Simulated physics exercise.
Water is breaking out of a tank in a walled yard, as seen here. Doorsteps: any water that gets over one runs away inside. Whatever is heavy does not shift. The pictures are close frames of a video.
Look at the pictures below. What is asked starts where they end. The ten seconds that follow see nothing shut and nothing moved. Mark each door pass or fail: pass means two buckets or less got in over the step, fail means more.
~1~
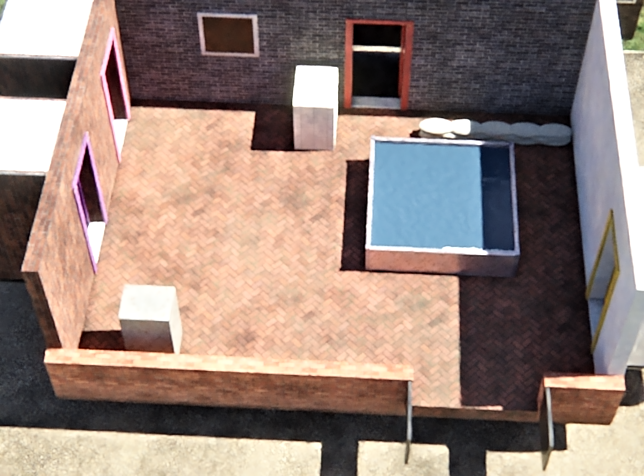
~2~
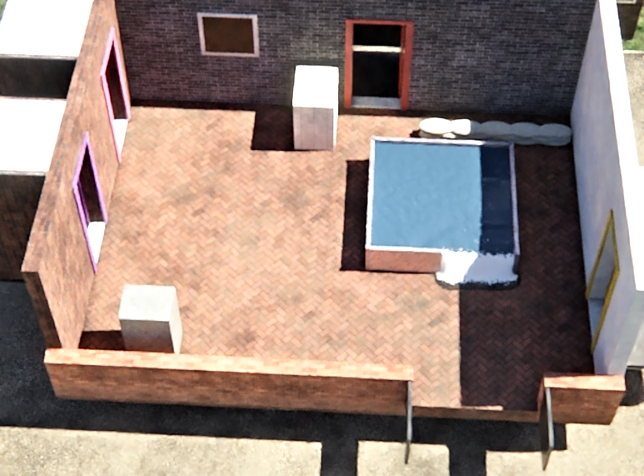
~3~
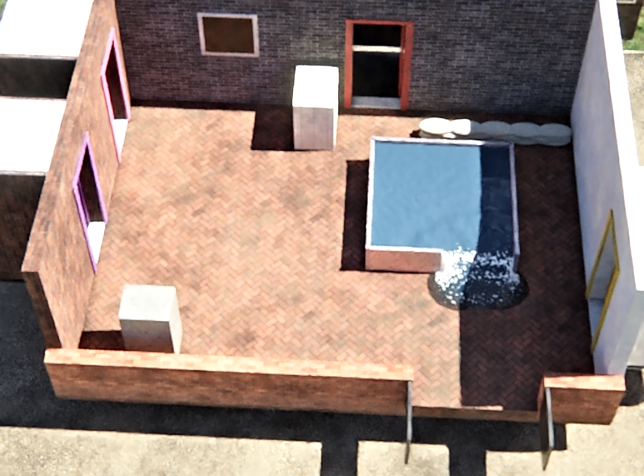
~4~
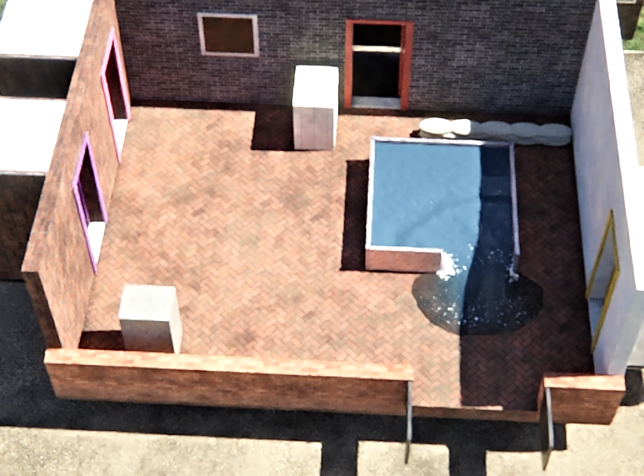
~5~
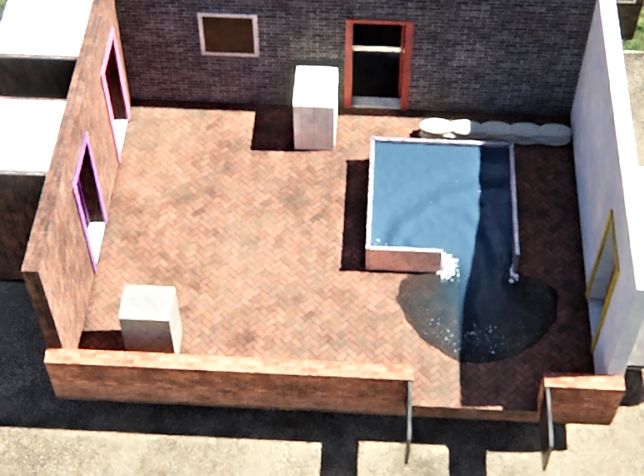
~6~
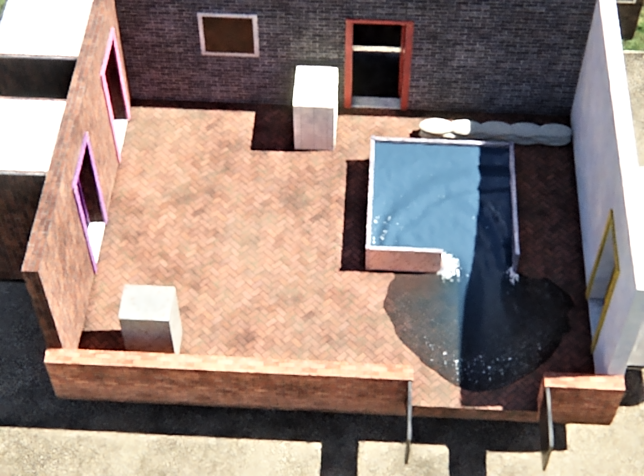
Purple door - pass, red door - pass, pink door - pass, yellow door - fail.
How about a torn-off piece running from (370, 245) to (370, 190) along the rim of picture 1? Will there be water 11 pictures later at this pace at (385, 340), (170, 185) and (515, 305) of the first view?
Log: Point 1 unreached; point 2 inundated; point 3 unreached.
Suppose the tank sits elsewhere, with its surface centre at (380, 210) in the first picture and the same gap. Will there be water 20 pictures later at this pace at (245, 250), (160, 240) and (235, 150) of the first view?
Going through them in turn: Still bare, still bare and still bare.
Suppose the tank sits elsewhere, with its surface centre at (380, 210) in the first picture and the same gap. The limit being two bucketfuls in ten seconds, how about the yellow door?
Result, yellow door: Ends up below.
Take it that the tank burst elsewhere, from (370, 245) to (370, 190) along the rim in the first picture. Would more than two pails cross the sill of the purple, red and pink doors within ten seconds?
Purple door exceeds the limit, red door falls short, pink door exceeds the limit.
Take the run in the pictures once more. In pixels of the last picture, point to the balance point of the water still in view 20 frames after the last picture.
At roughly (455, 255).
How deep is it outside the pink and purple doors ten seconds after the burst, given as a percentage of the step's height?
Some 0 percent, then some 20 percent.
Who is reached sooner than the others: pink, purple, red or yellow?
My pick for first is the one in yellow.
A moment on, water covers 15 % of the floor; the purple door not reached, the red door not reached, the pink door not reached, the yellow door wet at the sill, nothing in.
Next, water covers 15 % of the floor; the purple door not reached, the red door not reached, the pink door not reached, the yellow door under two buckets in.
Then, water covers 20 % of the floor; the purple door not reached, the red door not reached, the pink door not reached, the yellow door over two buckets in.
Later, water covers 35 % of the floor; the purple door not reached, the red door not reached, the pink door not reached, the yellow door over two buckets in.
In the end, water covers 40 % of the floor; the purple door wet at the sill, nothing in, the red door not reached, the pink door not reached, the yellow door far over two buckets in.
